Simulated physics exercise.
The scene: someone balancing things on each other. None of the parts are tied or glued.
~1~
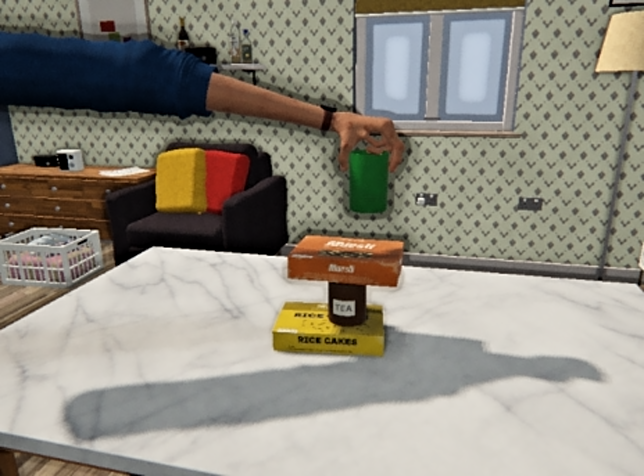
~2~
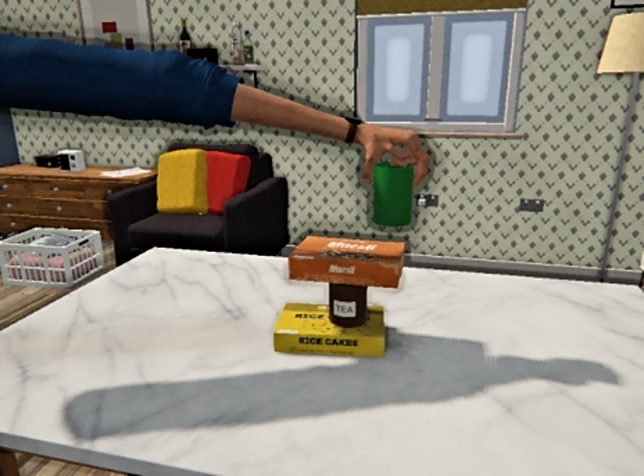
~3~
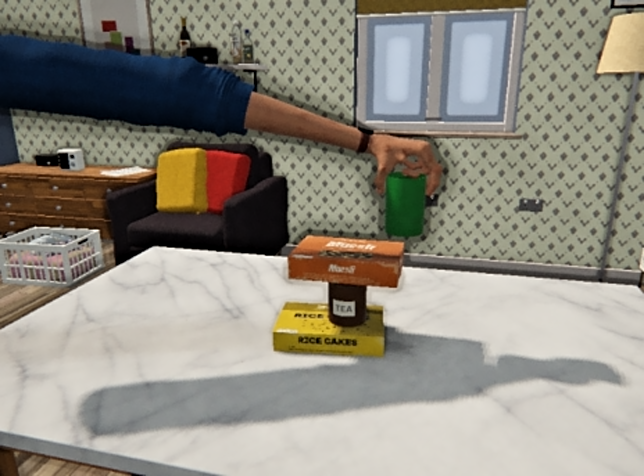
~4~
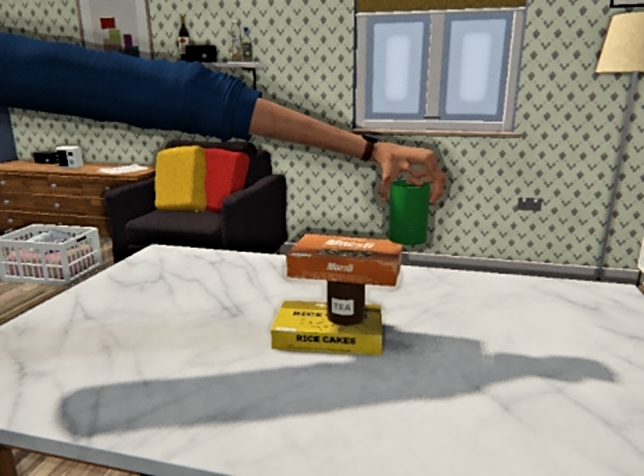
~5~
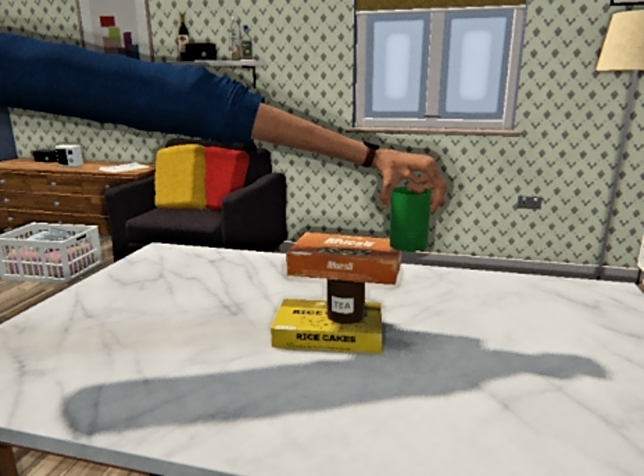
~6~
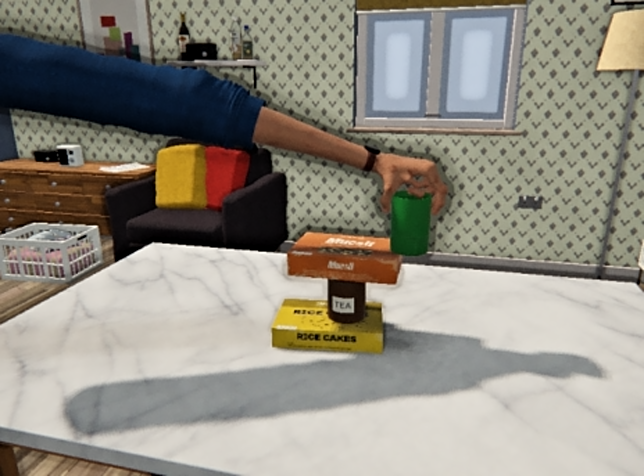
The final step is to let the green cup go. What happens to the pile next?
The pile tumbles down.
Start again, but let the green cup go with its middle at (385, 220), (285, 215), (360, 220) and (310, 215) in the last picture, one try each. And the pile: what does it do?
The pile does not fall in the first case, goes down in the second, does not fall in the third and does not fall in the fourth.
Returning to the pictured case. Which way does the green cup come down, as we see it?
To the right.
Then, 0.30 s on from there, green cup now fallen.
Then, 0.40 s on from there, things are still on the move.
Then, 1.00 s on from there, nothing new.
In the end, fallen, green cup; the other 3 unmoved. At the end, from the last picture's camera, green cup near (443, 331). The pile gives way.
